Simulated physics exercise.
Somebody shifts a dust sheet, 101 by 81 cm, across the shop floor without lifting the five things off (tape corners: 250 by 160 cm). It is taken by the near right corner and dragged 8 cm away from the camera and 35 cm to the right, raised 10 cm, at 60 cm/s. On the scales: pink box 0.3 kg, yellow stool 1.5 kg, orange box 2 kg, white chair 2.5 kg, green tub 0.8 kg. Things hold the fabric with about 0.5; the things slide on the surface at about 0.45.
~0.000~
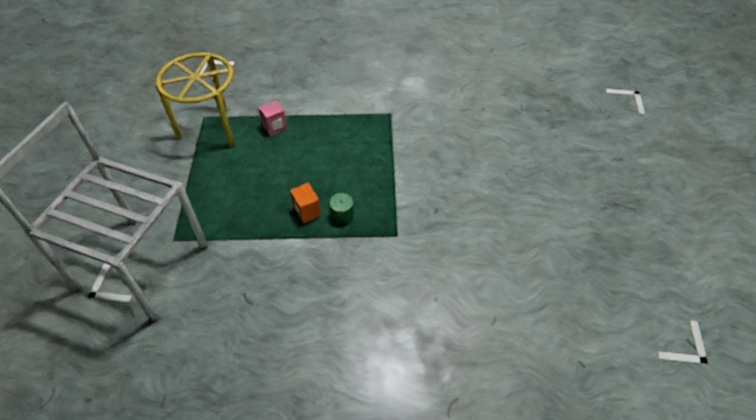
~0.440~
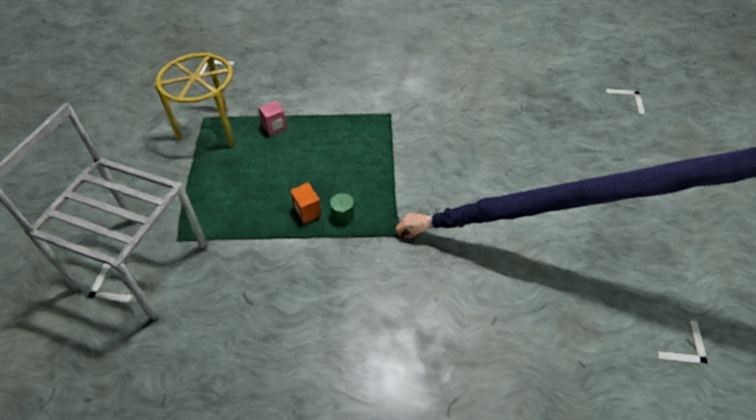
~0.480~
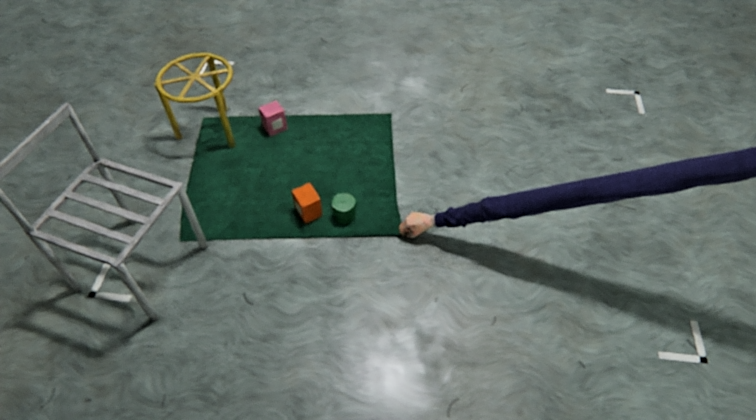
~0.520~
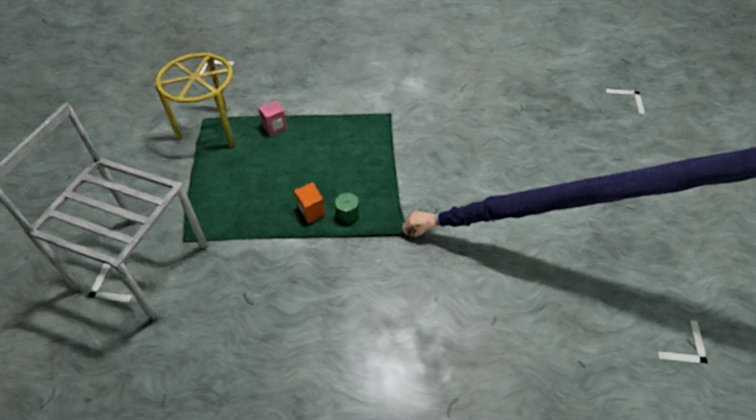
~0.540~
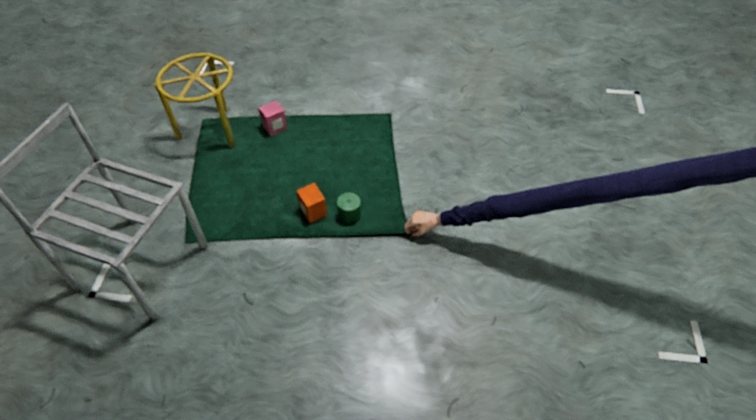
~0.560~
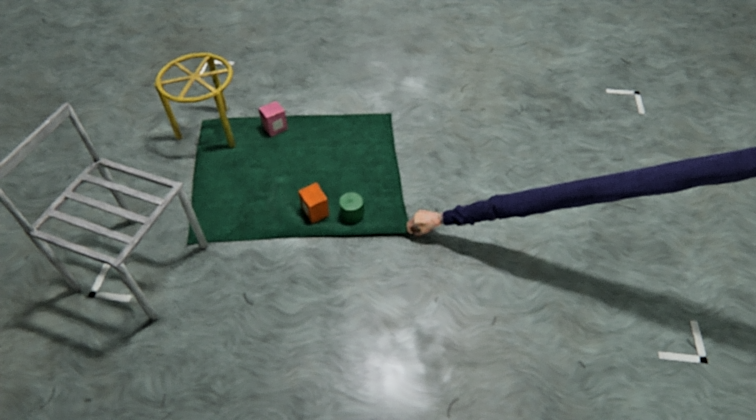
At the start, a pink box, an orange box and a green tub sit on a green sheet, with a yellow stool and white chair at its left. An arm reaches in from the right, grips the near right corner and drags it slightly right, the orange box and tub shifting along.
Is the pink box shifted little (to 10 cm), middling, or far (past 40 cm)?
Result: Pink box moves a moderate way.
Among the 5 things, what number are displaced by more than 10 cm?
That makes 3.
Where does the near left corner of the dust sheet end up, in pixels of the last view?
Around (261, 275).
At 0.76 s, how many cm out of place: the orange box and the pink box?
Orange box 15 cm, pink box 8 cm.
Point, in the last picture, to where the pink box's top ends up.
At about (315, 125).
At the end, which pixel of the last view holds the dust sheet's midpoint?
Around (355, 185).
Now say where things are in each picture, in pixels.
Pink box (271, 109); dust sheet corners (391, 114) (398, 236), in the first picture.
Dust sheet corners (391, 114); grip (402, 235), in the second picture.
Dust sheet corners (391, 114); grip (405, 235), in the third picture.
Green tub (347, 202); orange box (309, 195); dust sheet corners (391, 114); grip (408, 234), in the fourth picture.
Dust sheet corners (391, 113); grip (410, 233), in the fifth picture.
Pink box (272, 109); dust sheet corners (391, 113); grip (412, 233), in the sixth picture.
At 0.8 s, middle of the dust sheet at (315, 174); pink box 7 cm off its start, green tub 17 cm off its start, orange box 15 cm off its start.
At 0.9 s, middle of the dust sheet at (334, 178); pink box 15 cm off its start, green tub 28 cm off its start, orange box 26 cm off its start.
At 1.1 s, middle of the dust sheet at (351, 182); pink box 23 cm off its start at (310, 124), green tub 37 cm off its start at (424, 201), orange box 36 cm off its start at (384, 201).
At 1.3 s, middle of the dust sheet at (355, 185); pink box 26 cm off its start, green tub 39 cm off its start, orange box 37 cm off its start.
At 1.9 s, middle of the dust sheet at (355, 185); pink box 26 cm off its start at (315, 125), green tub 38 cm off its start at (426, 202), orange box 37 cm off its start at (386, 202).
